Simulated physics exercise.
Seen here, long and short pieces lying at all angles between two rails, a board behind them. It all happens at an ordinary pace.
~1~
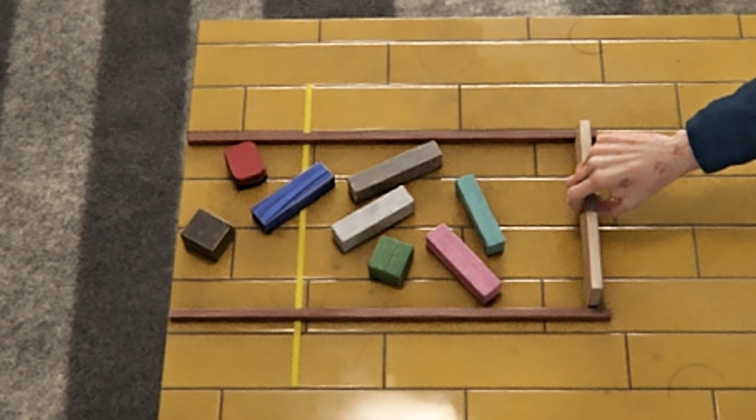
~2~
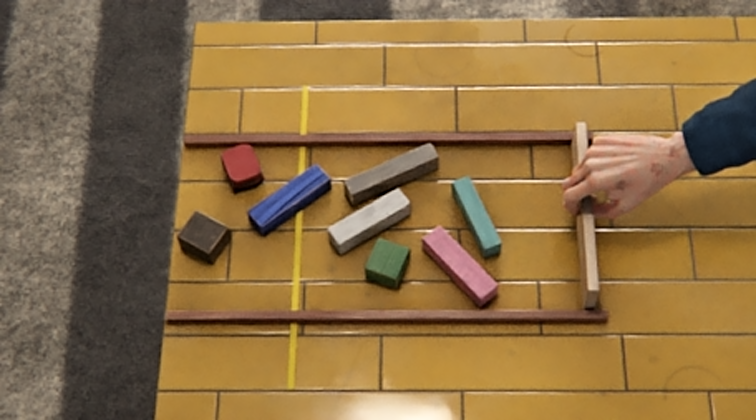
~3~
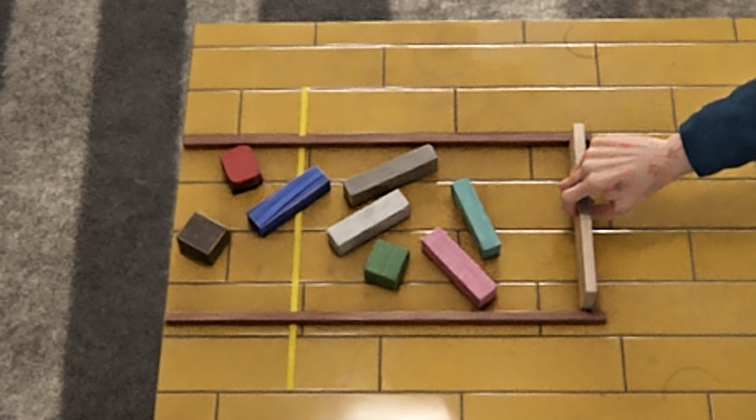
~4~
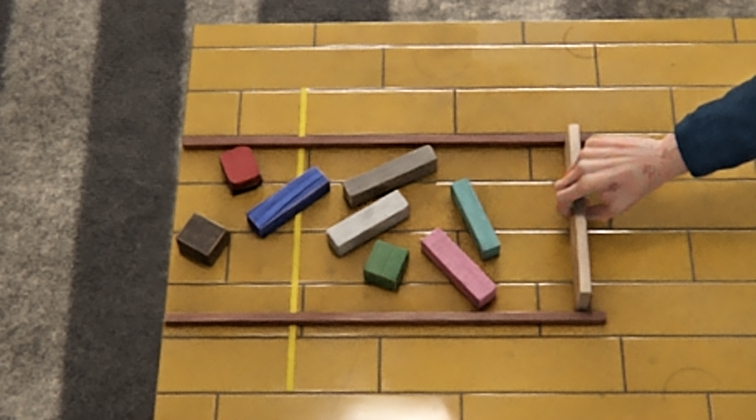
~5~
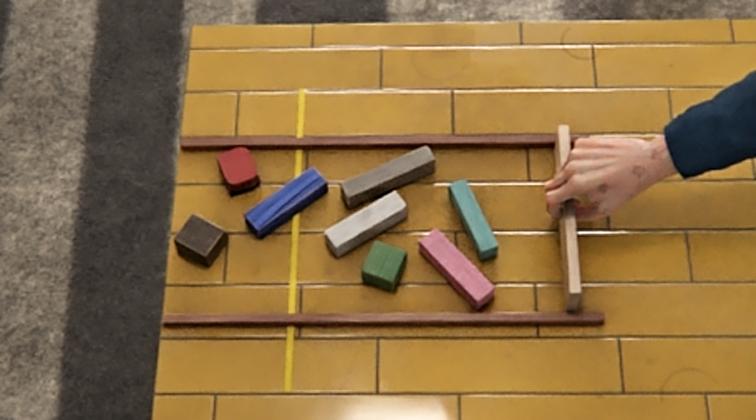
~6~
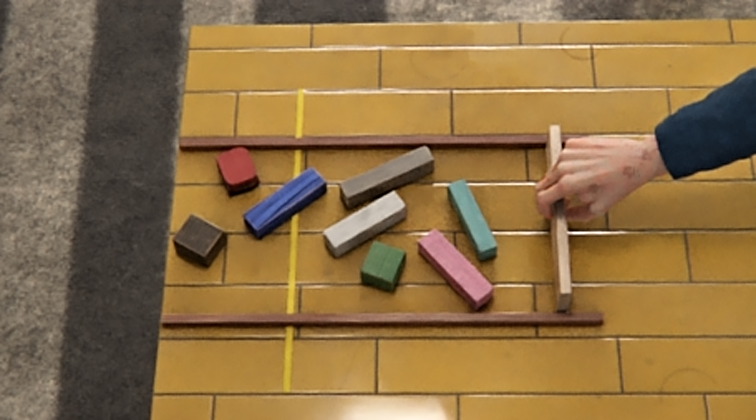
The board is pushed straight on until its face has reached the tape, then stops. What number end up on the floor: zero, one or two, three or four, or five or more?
Outcome: The number that fall off is zero.
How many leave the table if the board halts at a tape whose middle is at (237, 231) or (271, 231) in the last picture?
Down on the floor: 2 and 0.
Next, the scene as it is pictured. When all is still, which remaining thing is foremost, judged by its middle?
The black block.
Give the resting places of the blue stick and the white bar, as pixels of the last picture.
Near (229, 187) and (237, 229).
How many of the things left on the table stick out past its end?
That would be 1.
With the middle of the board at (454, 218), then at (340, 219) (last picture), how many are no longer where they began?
2 and 6.
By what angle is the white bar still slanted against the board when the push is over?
Near 45 degrees.
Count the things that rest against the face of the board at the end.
The number is 3.
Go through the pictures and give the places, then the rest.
In the first frame, black block (208, 235); red case (246, 166); blue stick (294, 197); board (588, 213); tape (302, 225).
In the second frame, red case (243, 168); turquoise bar (476, 217).
In the third frame, blue stick (289, 201); pink bar (459, 267).
In the fourth frame, black block (203, 239); green block (386, 265).
In the fifth frame, red case (239, 171); white bar (366, 224).
In the sixth frame, black block (200, 240); red case (238, 172); blue stick (286, 203); board (558, 217); tape (294, 230).
Soon after, none off yet; black block at rest near (200, 240); red case at rest near (238, 172); blue stick at rest near (286, 203).
After that, none off yet; black block at rest near (200, 240); red case moving near (234, 170); blue stick displaced a little near (257, 192).
In the end, the number that fall off is zero.
